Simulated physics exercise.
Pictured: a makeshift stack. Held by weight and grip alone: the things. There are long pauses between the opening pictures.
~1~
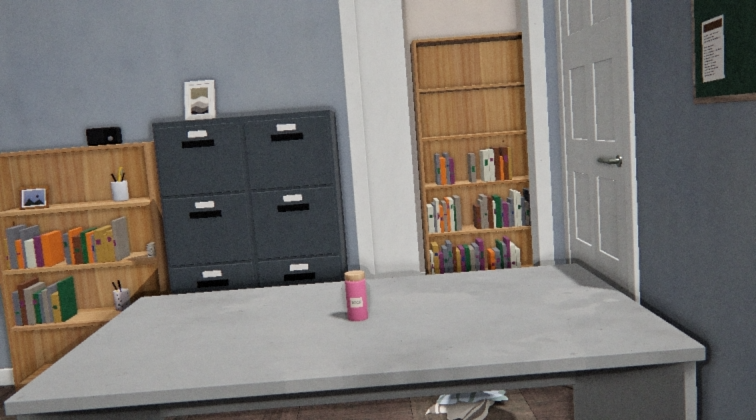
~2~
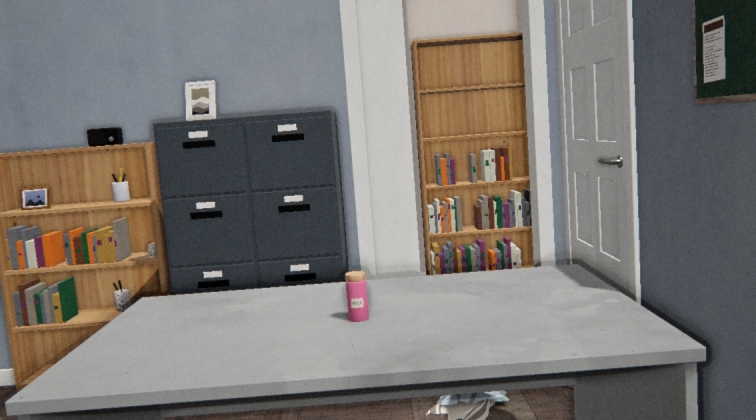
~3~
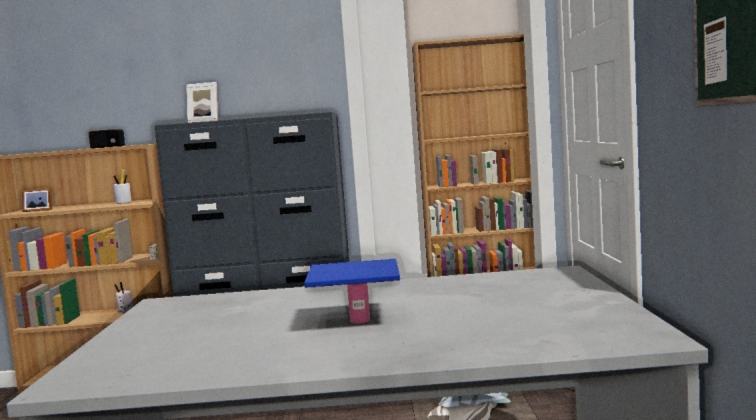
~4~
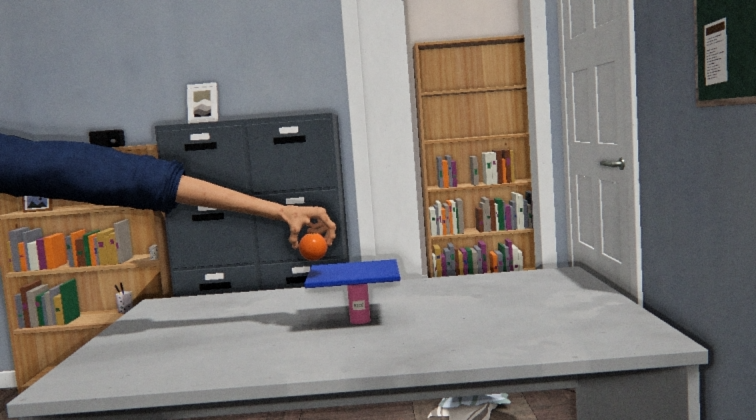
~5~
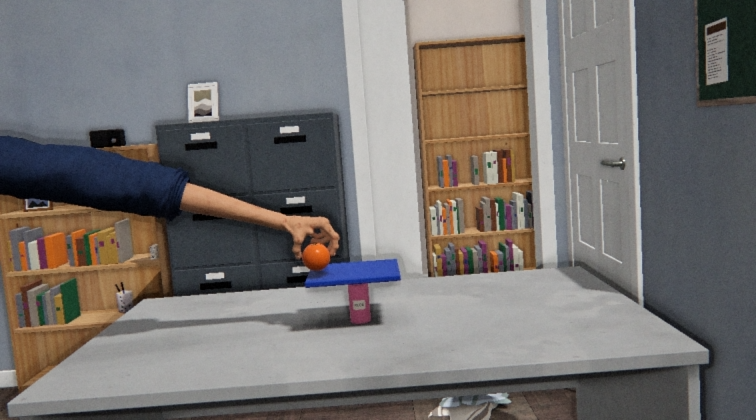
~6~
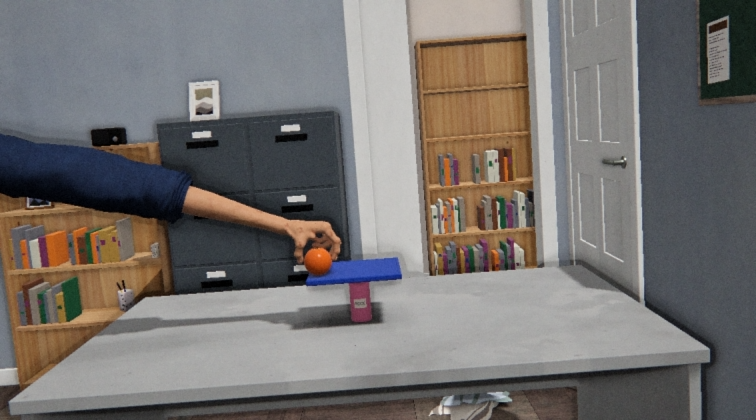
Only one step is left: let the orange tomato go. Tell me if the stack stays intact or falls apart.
Falls down.
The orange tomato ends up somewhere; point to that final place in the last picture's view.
End spot: Near (309, 318).
Then, 0.30 s after the last picture, orange tomato now fallen; blue lid tipped 44° from how it was.
Then, 0.50 s after the last picture, blue lid on its side.
Then, 0.90 s after the last picture, blue lid now fallen.
At rest, fallen, orange tomato and blue lid; pink shaker in place. Seen from the same camera at the end, orange tomato near (309, 318). The stack gives way.
